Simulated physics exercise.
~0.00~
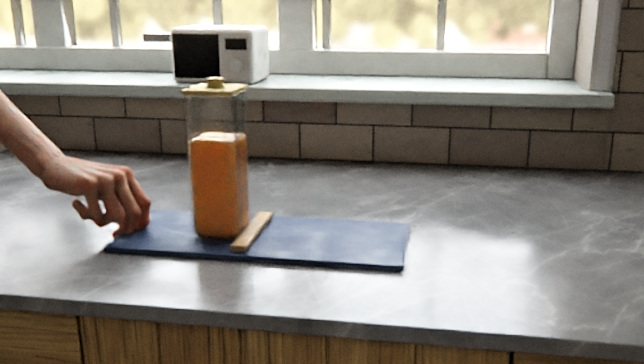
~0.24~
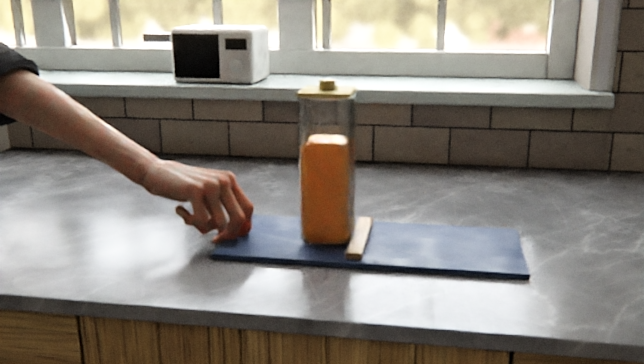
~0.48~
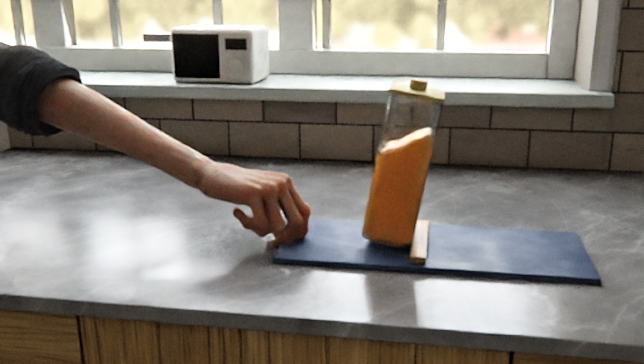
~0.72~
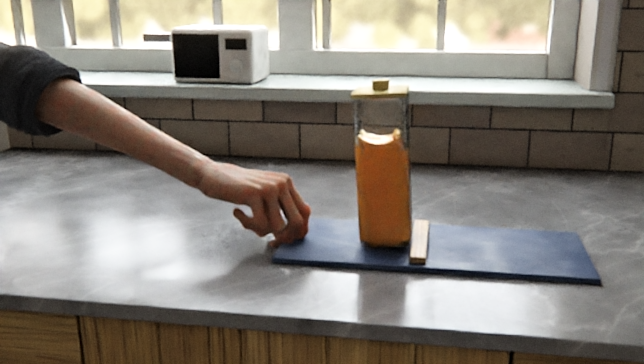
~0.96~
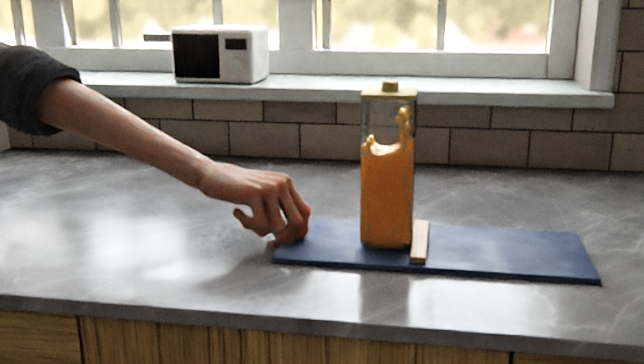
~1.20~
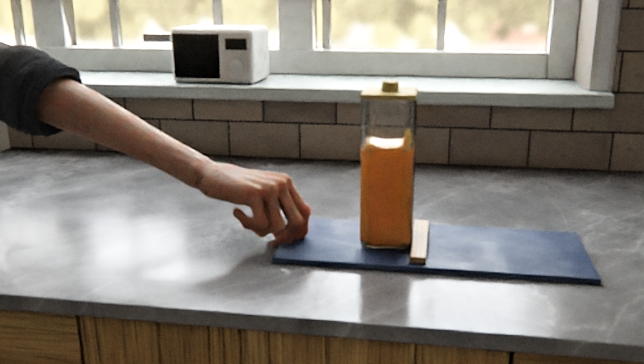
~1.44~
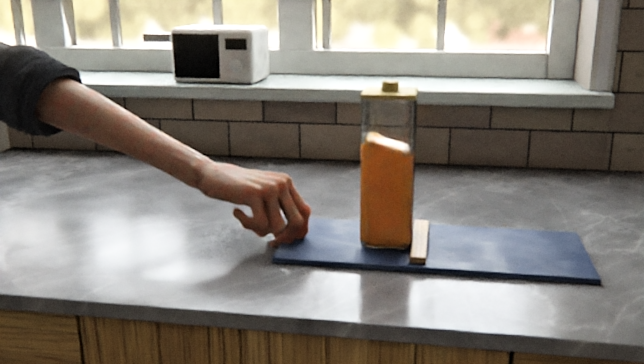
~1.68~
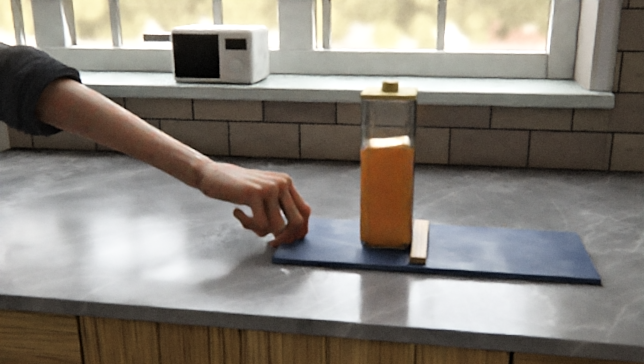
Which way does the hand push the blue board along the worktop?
The hand pushes the board to the right.
